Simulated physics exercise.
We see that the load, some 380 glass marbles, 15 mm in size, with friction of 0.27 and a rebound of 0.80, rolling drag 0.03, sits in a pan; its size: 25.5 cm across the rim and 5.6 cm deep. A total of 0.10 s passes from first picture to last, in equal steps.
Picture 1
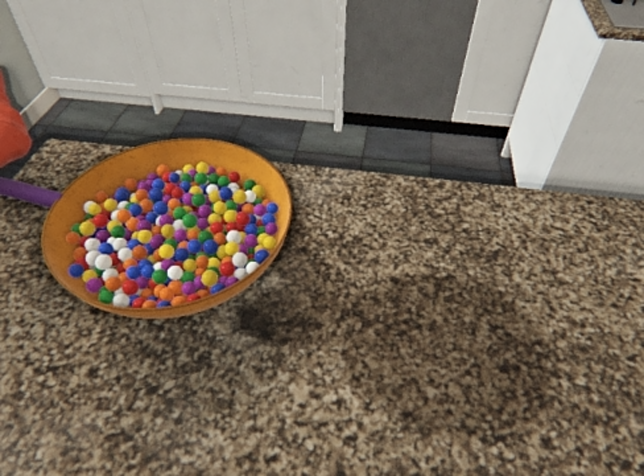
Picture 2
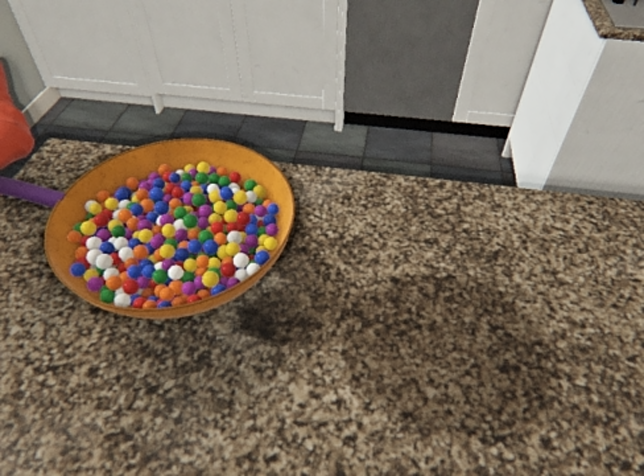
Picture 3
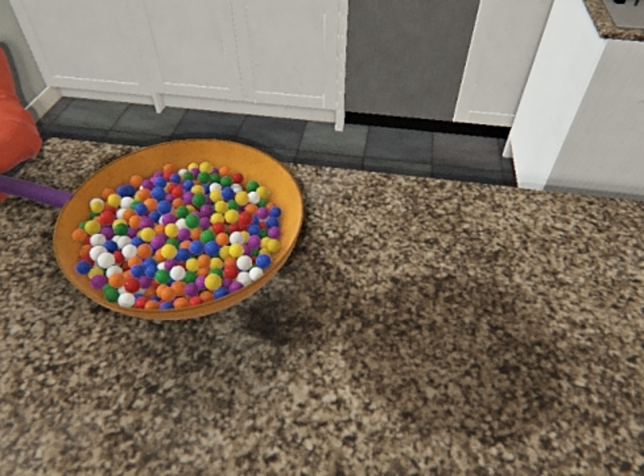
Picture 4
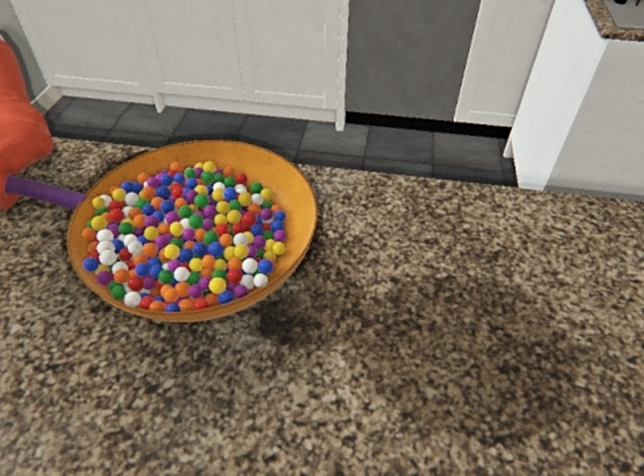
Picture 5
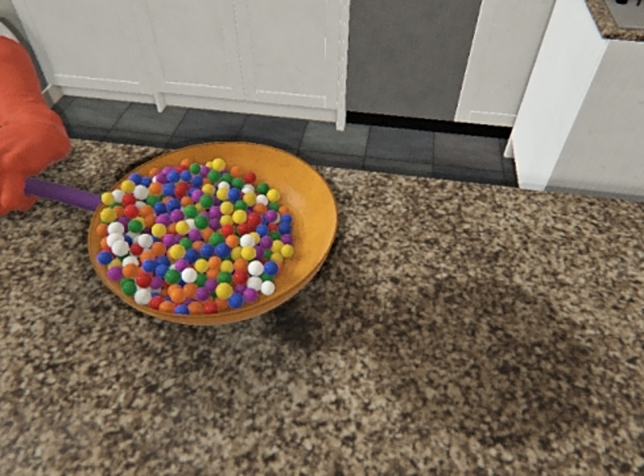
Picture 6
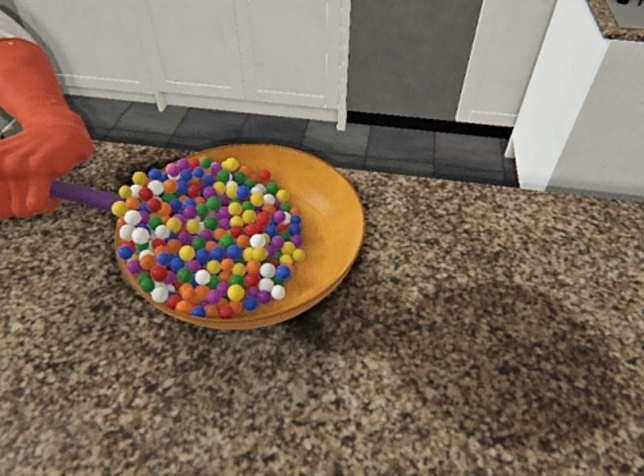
Orange pan of multicoloured balls sliding slowly right across a speckled countertop, pushed by a red-gloved hand, the balls shifting toward the handle side.
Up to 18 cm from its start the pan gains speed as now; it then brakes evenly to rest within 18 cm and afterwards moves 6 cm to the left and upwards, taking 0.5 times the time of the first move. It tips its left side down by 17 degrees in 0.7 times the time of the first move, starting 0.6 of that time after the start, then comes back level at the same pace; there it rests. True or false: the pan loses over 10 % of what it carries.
True.
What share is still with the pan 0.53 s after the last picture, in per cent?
Around 80 in a hundred remain.
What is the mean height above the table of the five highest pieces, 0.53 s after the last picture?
They're around 50 cm up.
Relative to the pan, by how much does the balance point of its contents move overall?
I'd estimate close to 1.0 cm.
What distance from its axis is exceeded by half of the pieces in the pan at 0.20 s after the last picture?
About 6.0 cm.
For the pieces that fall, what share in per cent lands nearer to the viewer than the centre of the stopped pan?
50 %.
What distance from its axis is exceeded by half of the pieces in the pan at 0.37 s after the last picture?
Around 7.5 centimetres.
Then, 0.20 s after the last picture, tilt 10 degrees; pan 90 %, in the air 10 %; middle of all pieces near (504, 265).
Then, 0.37 s after the last picture, tilt 13 degrees; pan 80 %, in the air 15 %; middle of all pieces near (561, 214).
Then, 0.53 s after the last picture, tilt 0 degrees; pan 80 %, in the air 10 %; middle of all pieces near (523, 234).
Then, 0.67 s after the last picture, tilt 0 degrees; fallen in front of where it stops 5 %, pan 80 %, fallen right of where it stops 5 %, in the air 5 %; middle of all pieces near (503, 243).
In the end, fallen in front of where it stops 5 %, pan 80 %, fallen right of where it stops 10 %, fallen behind where it stops 5 %.
